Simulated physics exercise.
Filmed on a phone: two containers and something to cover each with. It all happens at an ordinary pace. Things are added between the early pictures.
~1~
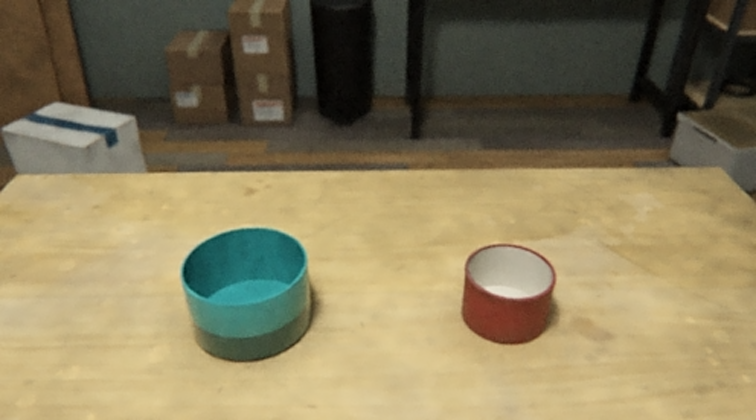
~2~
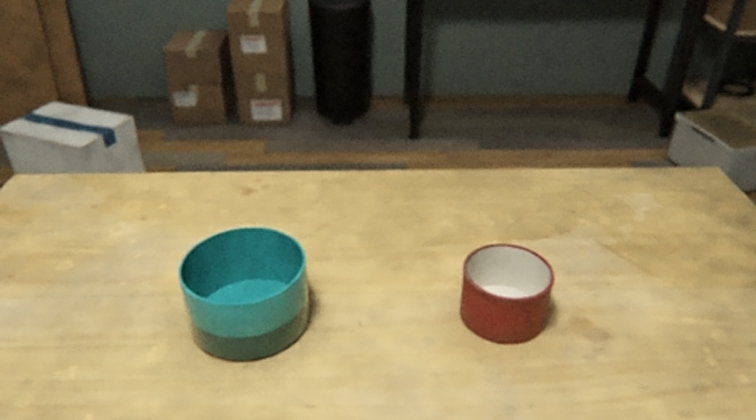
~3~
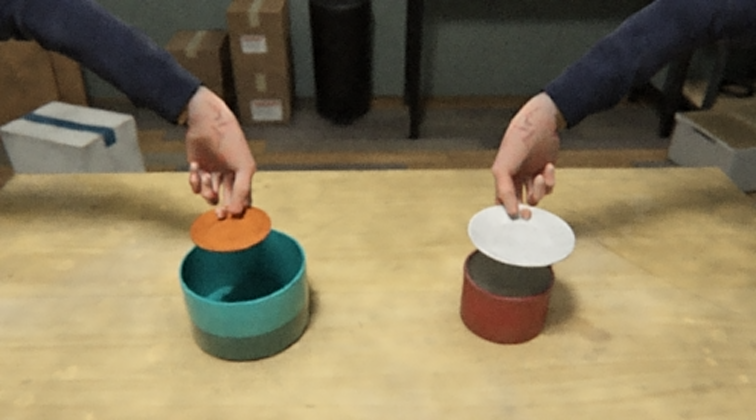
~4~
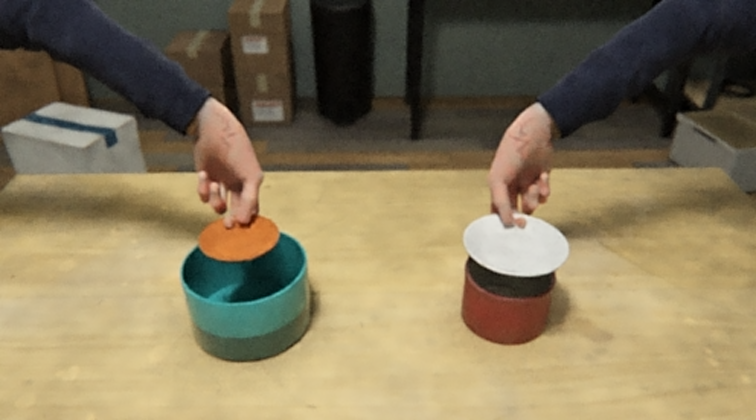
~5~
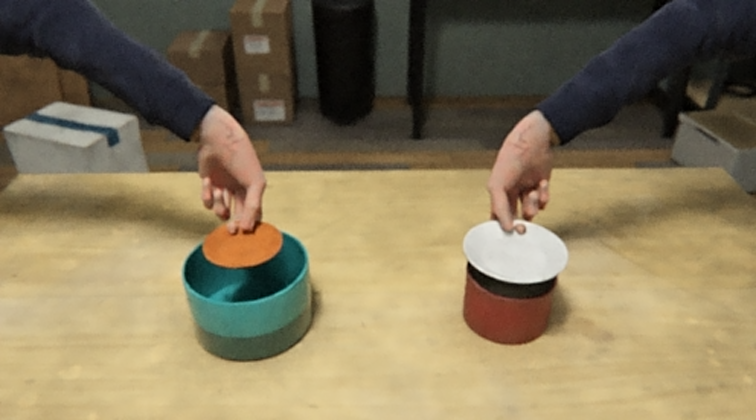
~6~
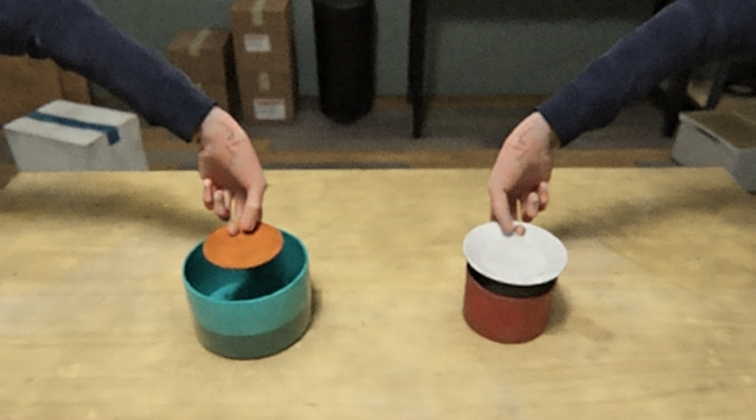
At the start, a teal container and a smaller red one stand open and empty on a wooden table. Two hands then appear, holding an orange disc above the left container and a white disc above the right one. They lower both discs slightly, and finally keep hold of them, almost still.
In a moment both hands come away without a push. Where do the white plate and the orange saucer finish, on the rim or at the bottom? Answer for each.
The white plate rests on the rim and the orange saucer falls in.
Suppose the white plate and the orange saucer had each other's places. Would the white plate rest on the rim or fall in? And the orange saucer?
The white plate sinks inside, the orange saucer falls in.
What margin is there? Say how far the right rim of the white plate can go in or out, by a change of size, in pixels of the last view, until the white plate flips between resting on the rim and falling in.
About 8 pixels left.
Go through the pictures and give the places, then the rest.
Right pot (507, 293), in the first picture.
Left mug (247, 291), in the second picture.
Still on the way; white plate (520, 239); right pot (505, 293), in the third picture.
Still on the way; orange saucer (240, 240); left mug (248, 292), in the fourth picture.
Still on the way; white plate (514, 254); right pot (508, 293), in the fifth picture.
In place, still held; white plate (514, 256); orange saucer (244, 248); left mug (250, 290), in the sixth picture.
Then, 0.16 s past the last view, white plate sitting on the rim near (512, 264); orange saucer in the air near (250, 289).
Finally, the white plate covers the opening, near (512, 264); the orange saucer drops inside, near (253, 310).
